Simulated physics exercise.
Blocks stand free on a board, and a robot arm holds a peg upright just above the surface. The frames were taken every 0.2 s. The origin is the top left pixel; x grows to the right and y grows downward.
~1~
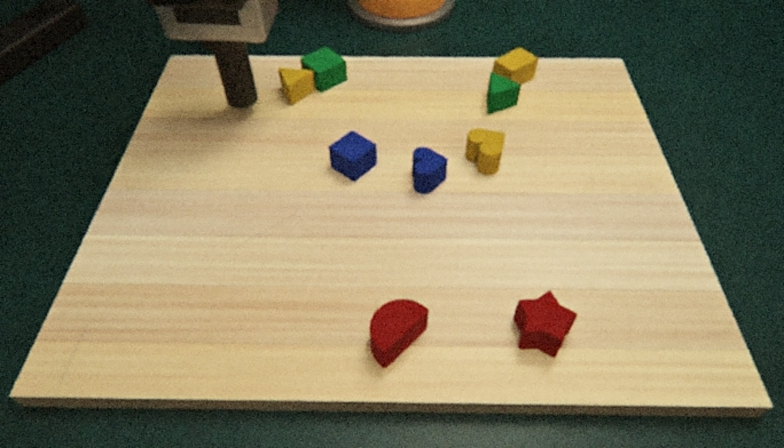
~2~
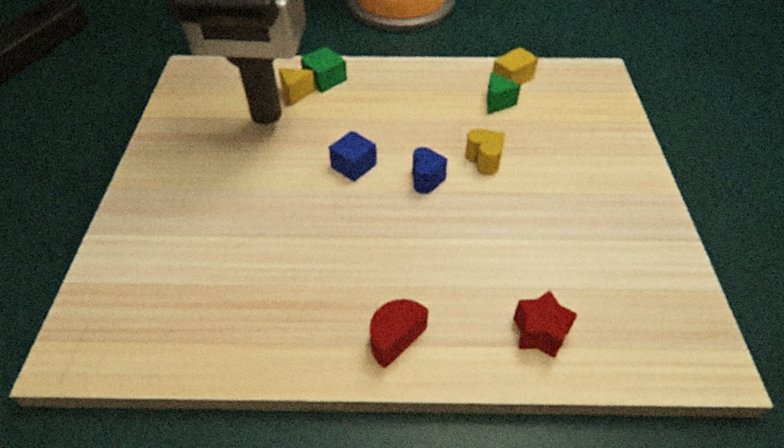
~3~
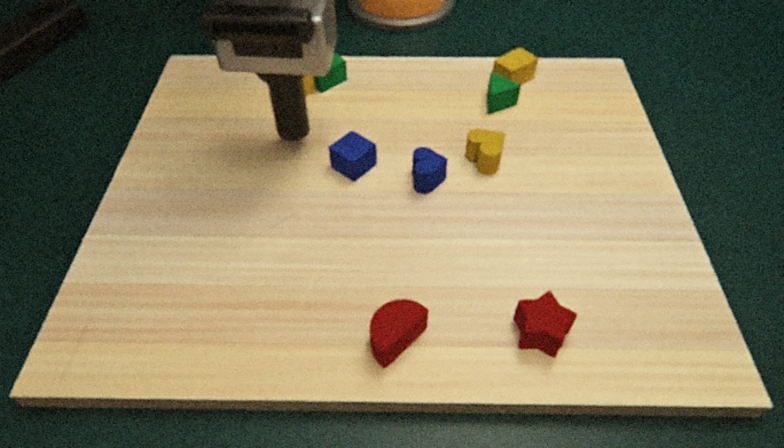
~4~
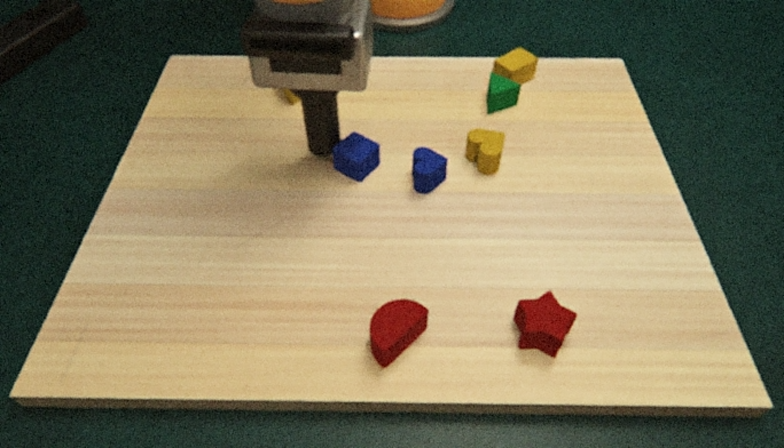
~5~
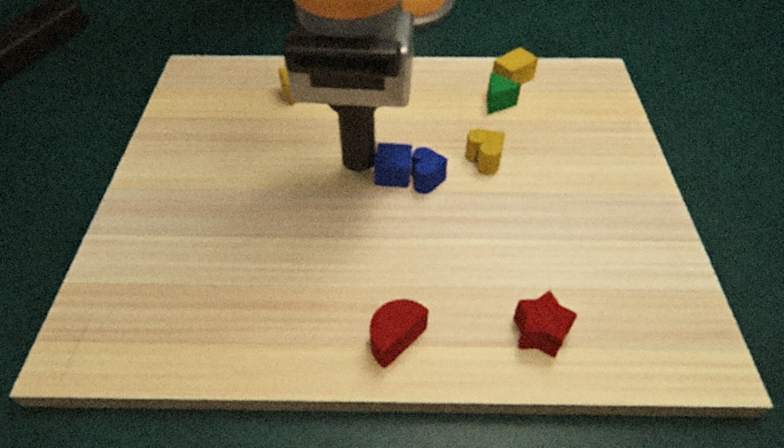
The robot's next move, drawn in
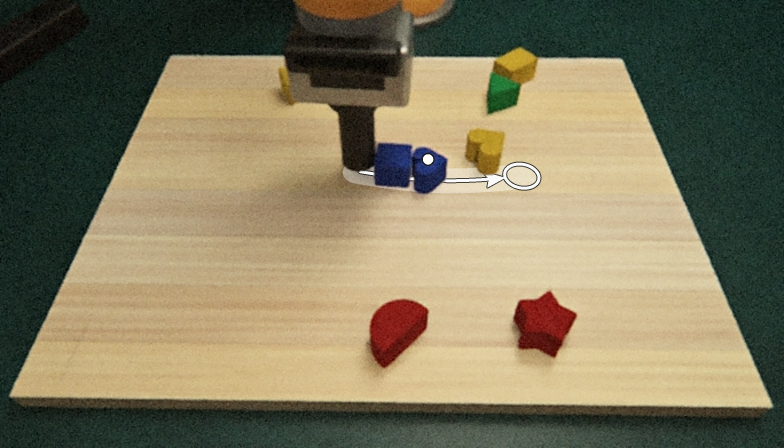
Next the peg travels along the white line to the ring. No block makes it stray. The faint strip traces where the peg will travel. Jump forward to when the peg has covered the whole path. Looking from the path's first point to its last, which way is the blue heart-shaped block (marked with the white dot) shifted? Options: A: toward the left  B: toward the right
B.
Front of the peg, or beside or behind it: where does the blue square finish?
I expect it to be in front.
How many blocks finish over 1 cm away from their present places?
Moved: More than two.
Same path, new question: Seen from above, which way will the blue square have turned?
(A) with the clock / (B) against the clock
It's A.
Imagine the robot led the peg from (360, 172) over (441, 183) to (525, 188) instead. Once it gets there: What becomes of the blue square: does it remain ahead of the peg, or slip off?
Once the path is finished, the blue square still sits ahead of the peg.
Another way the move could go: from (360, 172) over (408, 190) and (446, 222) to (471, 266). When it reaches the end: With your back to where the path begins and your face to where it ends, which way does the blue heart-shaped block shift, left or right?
To the path's left.
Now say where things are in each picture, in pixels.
In the first picture, lower end of the peg (243, 99), tops of blocks, blue square (352, 145), blue heart-shaped block (428, 159), yellow heart-shaped block (488, 140).
In the second picture, peg (267, 115), blocks as before.
In the third picture, peg (294, 131), blocks as before.
In the fourth picture, peg (325, 146), blue square (356, 146).
In the fifth picture, peg (359, 160), blue square (394, 154), blue heart-shaped block (428, 159), yellow heart-shaped block (488, 140).
The drawn path runs from (360, 172) by way of (413, 179) and (468, 180) to (522, 176); the dot is on the blue heart-shaped block.
On the path given first. One third of the way, peg (414, 168); blue square (450, 161); blue heart-shaped block (484, 166).
Two thirds of the way, peg (470, 169); blue square (508, 166); blue heart-shaped block (540, 177), turned 20° clockwise; yellow heart-shaped block (492, 138), turned 25° anticlockwise.
At the end, peg (525, 164); blue square (563, 169), turned 45° clockwise; blue heart-shaped block (587, 190), turned 55° clockwise; yellow heart-shaped block (502, 136), turned 70° anticlockwise.
